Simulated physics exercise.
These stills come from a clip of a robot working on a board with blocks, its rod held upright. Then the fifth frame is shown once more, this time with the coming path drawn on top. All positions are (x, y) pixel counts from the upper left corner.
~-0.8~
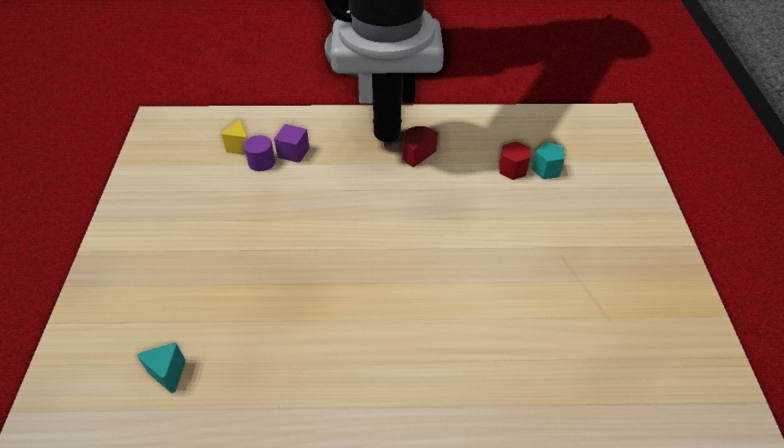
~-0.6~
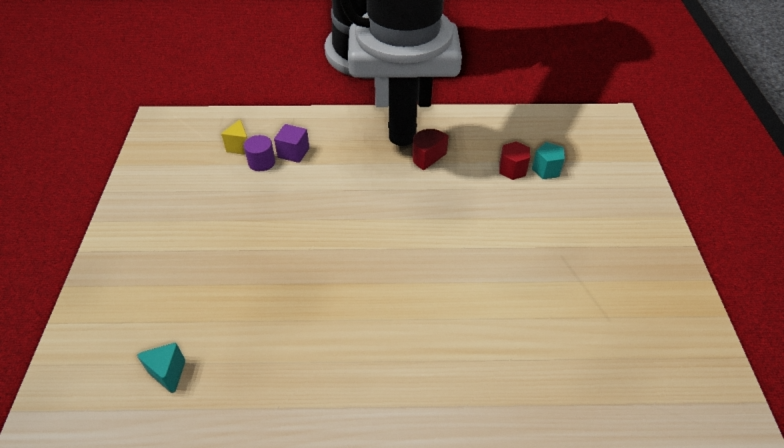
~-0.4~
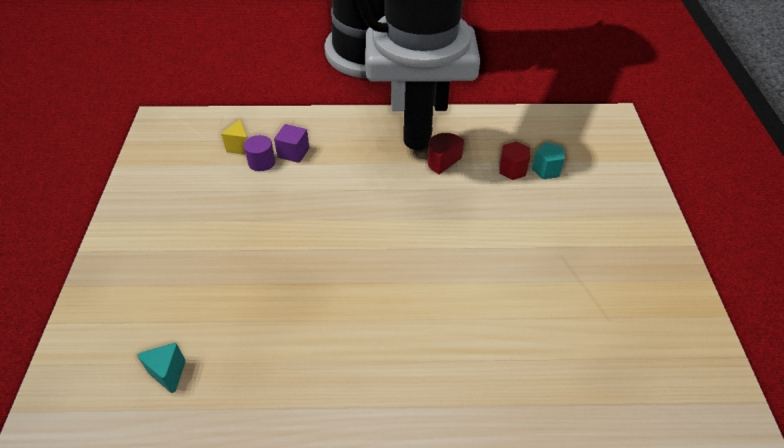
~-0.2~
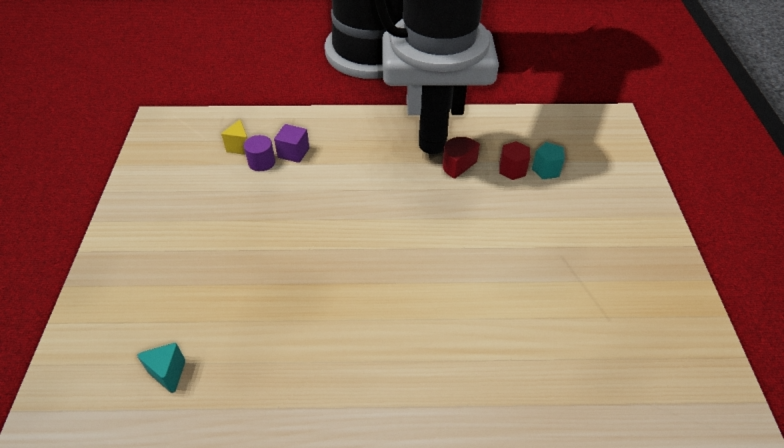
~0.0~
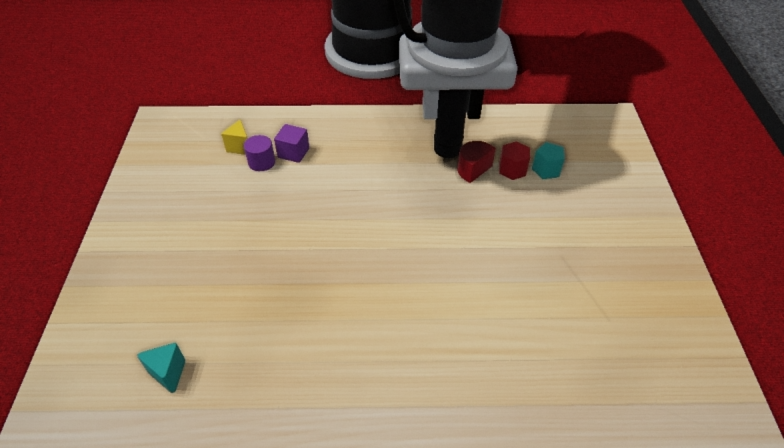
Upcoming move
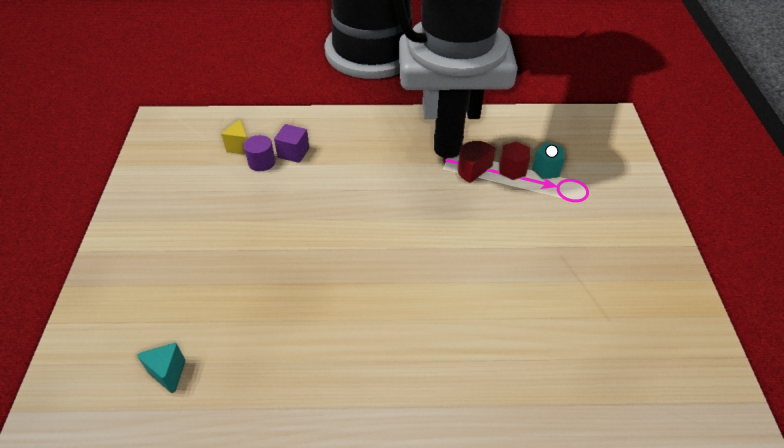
At the start, a robot arm's dark rod stands just left of a red block near the far edge of a wooden board, with other coloured blocks around. The rod pushes the red block steadily to the right, until it sits close beside another red block and a turquoise one.
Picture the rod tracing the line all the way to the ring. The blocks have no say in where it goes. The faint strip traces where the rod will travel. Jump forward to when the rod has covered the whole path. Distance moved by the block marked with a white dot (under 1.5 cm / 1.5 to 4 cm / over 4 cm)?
The block shifts more than 4 cm.
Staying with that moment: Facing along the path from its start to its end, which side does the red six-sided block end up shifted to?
Shifts left.
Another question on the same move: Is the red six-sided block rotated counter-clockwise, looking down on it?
Yes, that is how it ends up.
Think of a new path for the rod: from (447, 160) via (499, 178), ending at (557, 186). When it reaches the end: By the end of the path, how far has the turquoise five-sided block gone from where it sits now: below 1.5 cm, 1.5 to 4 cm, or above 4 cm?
It falls in the over 4 cm band.
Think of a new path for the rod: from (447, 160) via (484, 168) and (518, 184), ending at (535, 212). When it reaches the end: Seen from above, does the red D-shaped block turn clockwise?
In short: No.
The drawn path runs in a line from (447, 160) to (573, 190); the dot is on the turquoise five-sided block.
What follows on the original path. One third of the way, rod (489, 160); red D-shaped block (520, 156), turned 30° anticlockwise; red six-sided block (549, 150); turquoise five-sided block (579, 153).
Two thirds of the way, rod (532, 170); red D-shaped block (561, 155), turned 95° anticlockwise; red six-sided block (574, 142); turquoise five-sided block (601, 152), turned 55° clockwise.
At the end, rod (576, 180); red D-shaped block (594, 155), turned 150° anticlockwise; red six-sided block (582, 138), turned 35° anticlockwise; turquoise five-sided block (619, 145), turned 90° clockwise.
